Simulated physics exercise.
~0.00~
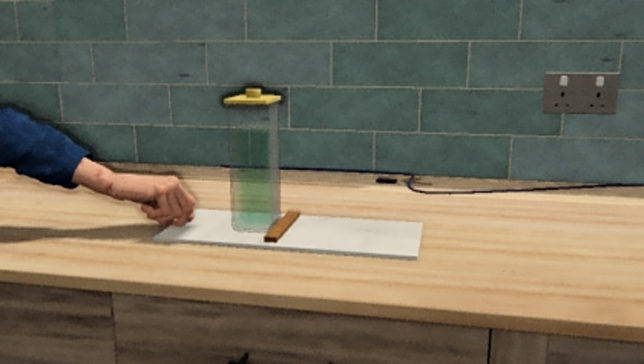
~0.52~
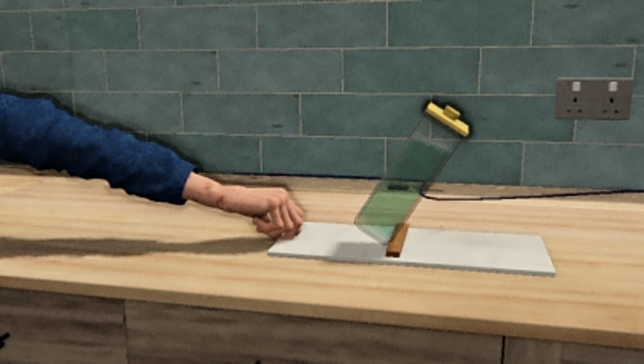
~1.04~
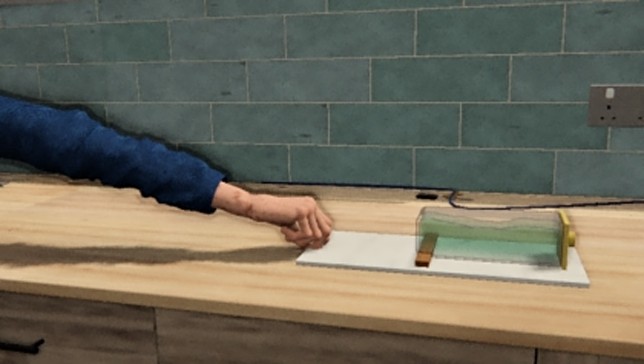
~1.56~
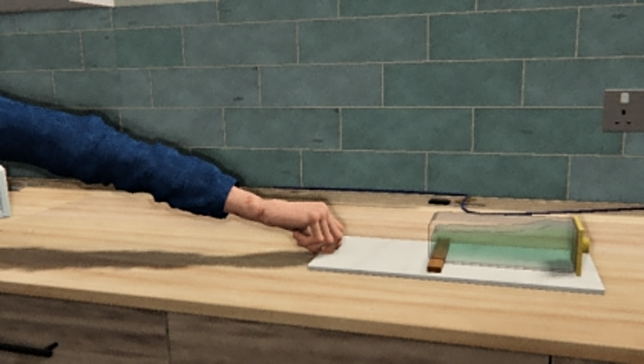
To begin with, a clear container with a yellow cap and green-tinted liquid inside stands upright on a white board, just beside a small orange-brown batten. A hand in a blue sleeve reaches in from the left at the board's near end, on a wooden worktop before teal tiles. The board slides to the right, with the hand following at its left end. The container tips to the right over the batten, its cap swinging outward. It topples fully onto its side as the board comes to rest. Finally, it lies across the batten, cap pointing right, liquid still inside.
